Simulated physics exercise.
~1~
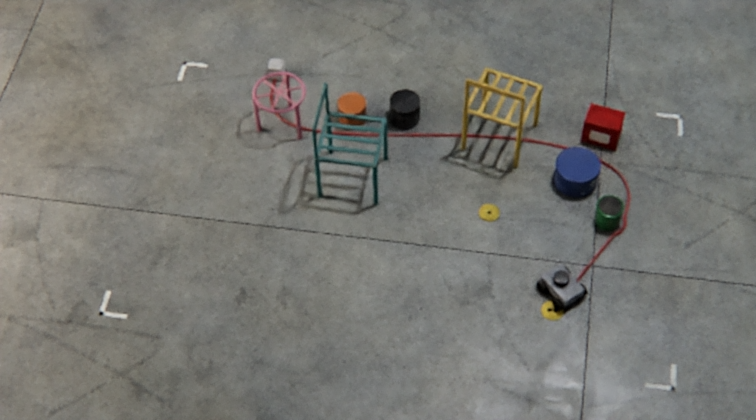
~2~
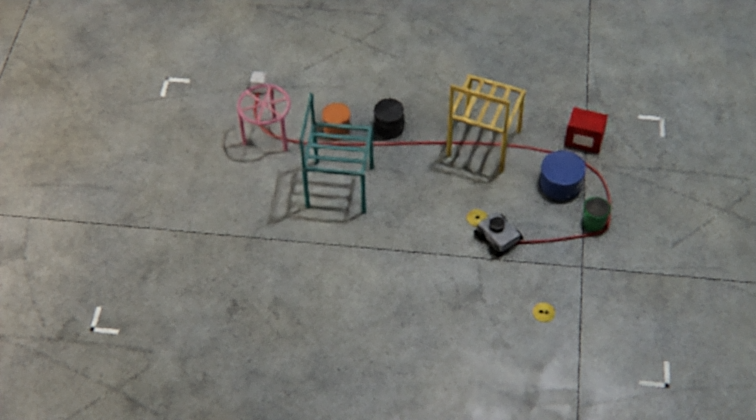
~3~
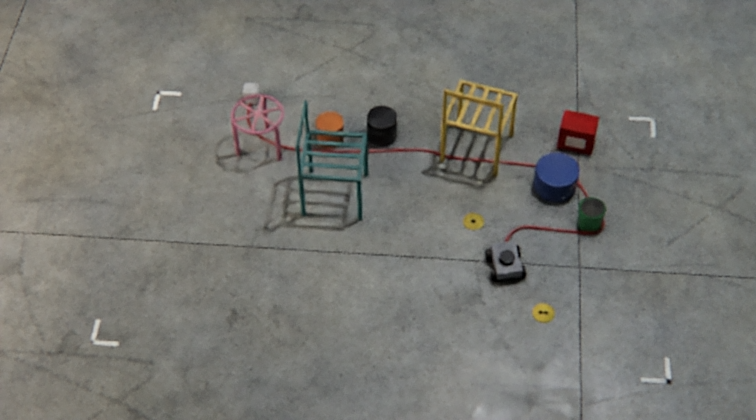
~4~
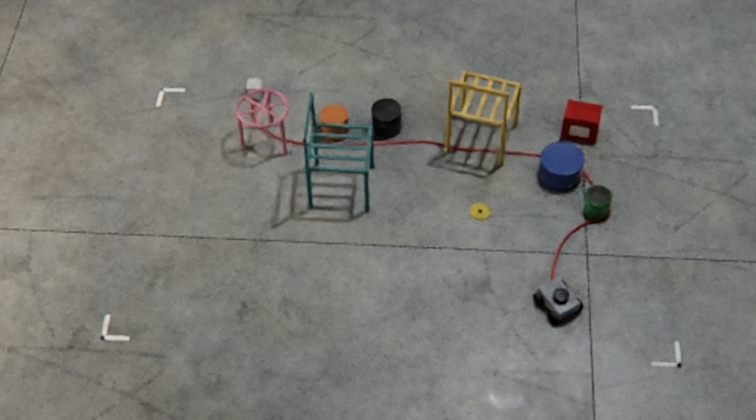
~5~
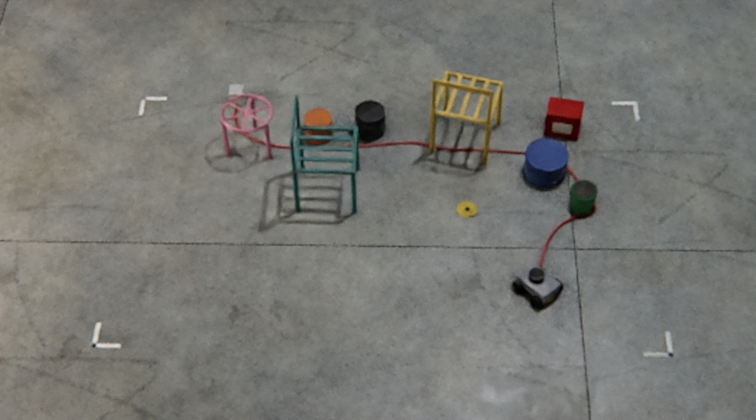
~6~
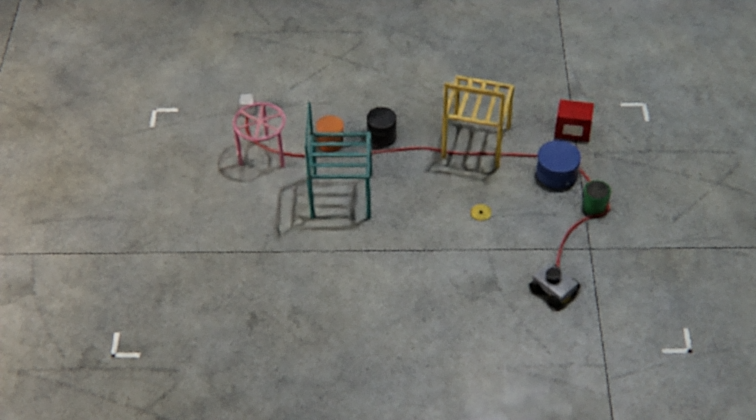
Small cart trailing a red lead past bins and chairs, moving left and up, then down and right, stopping at lower right.
